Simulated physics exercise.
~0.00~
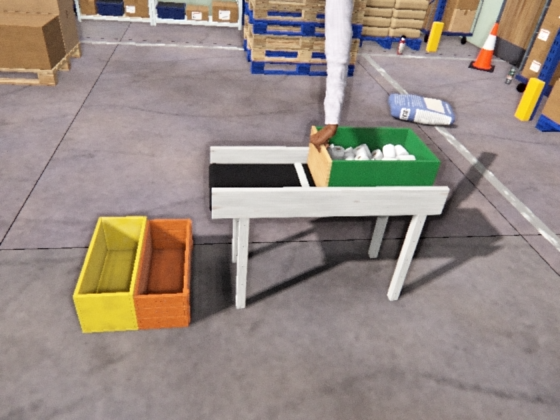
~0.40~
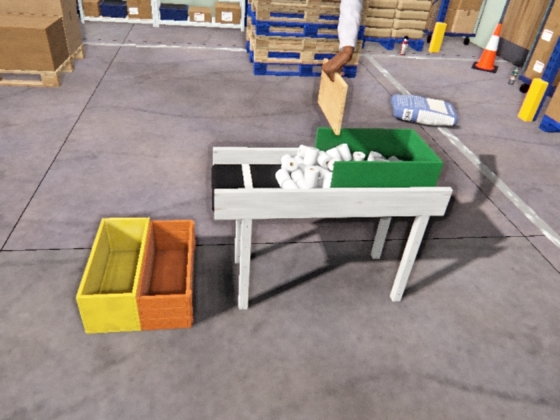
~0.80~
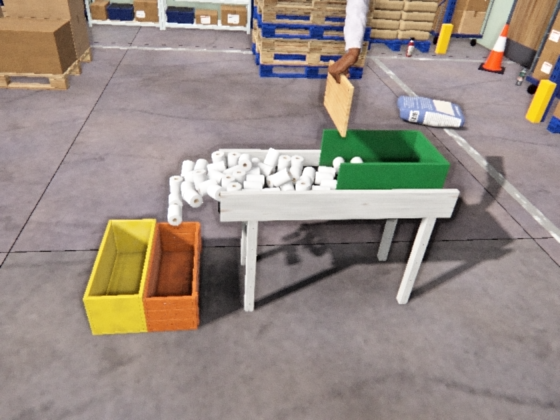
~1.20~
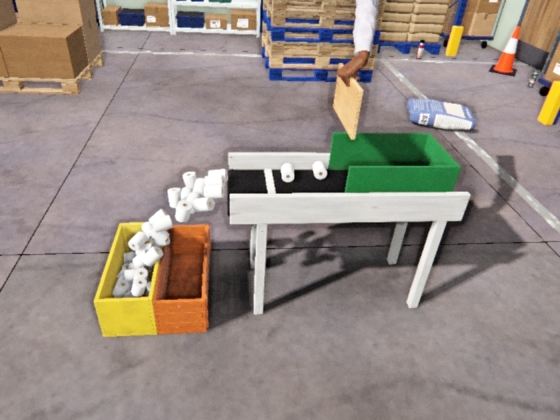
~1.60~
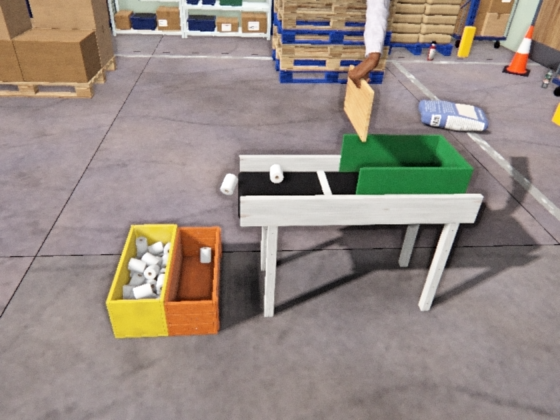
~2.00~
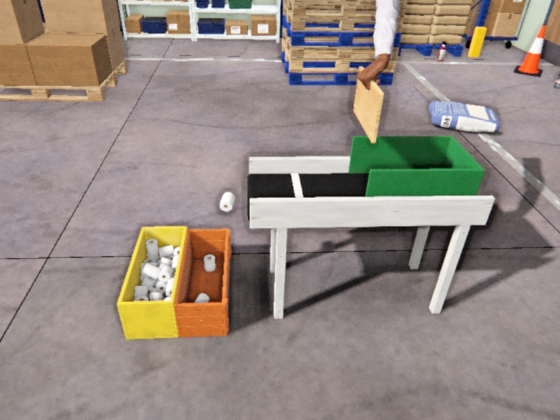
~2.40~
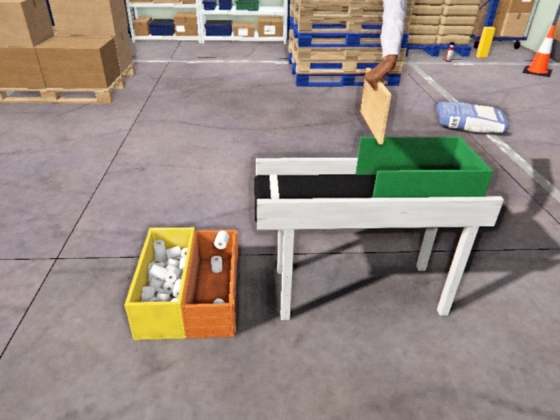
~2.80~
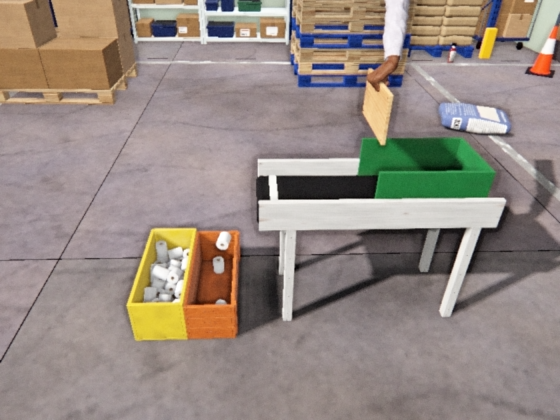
A person's hand grips a wooden board at the edge of a green bin on a white-framed table with a black belt, seen from above in a warehouse with pallets and boxes behind. An open yellow box and an orange box sit side by side on the floor to the left. The hand lifts the board, and white rolls spill from the green bin onto the belt. They ride left in a crowd and fly off the end, most landing in the yellow box. The last few drop into the orange box, leaving three there, many in the yellow, and the belt empty.
